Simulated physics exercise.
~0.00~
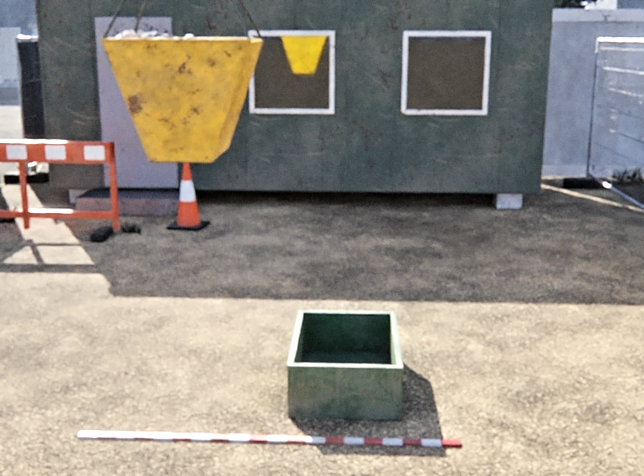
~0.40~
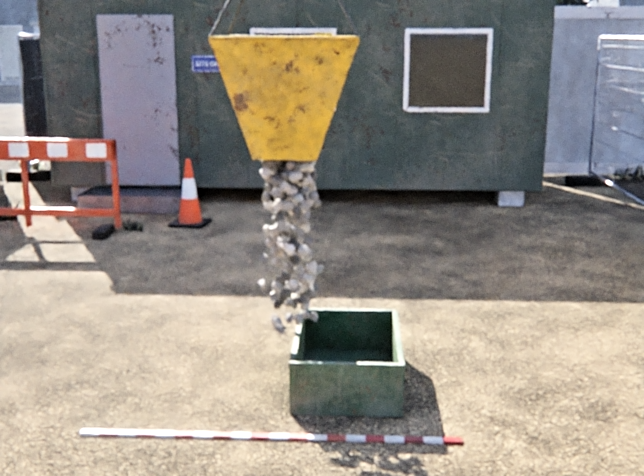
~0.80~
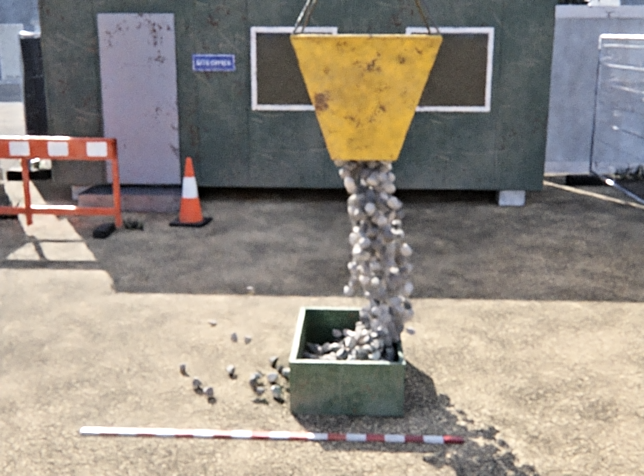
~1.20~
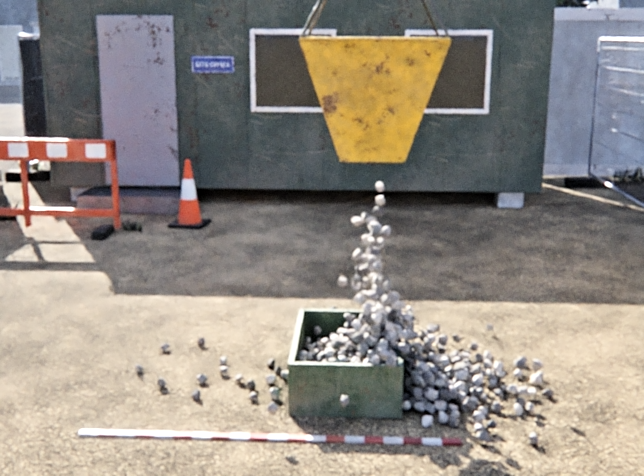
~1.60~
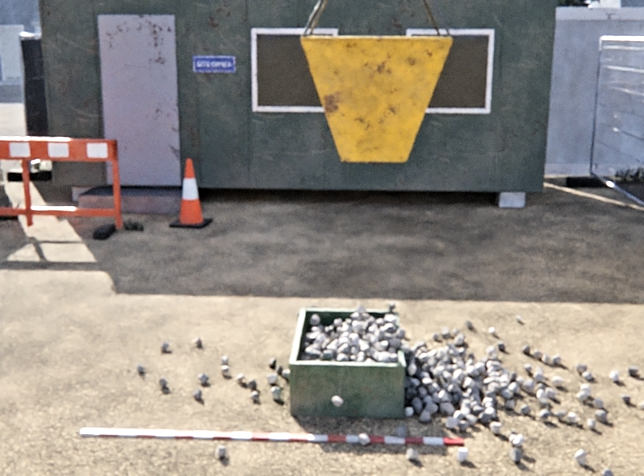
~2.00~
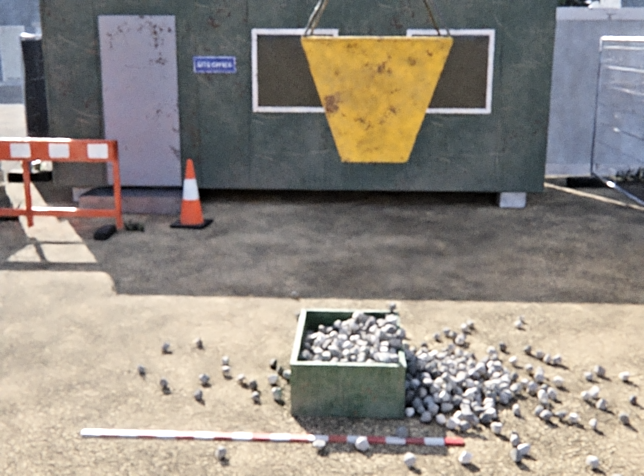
Yellow skip swinging rightwards and pouring grey stones over a green bin, filling it while many spill to its right.
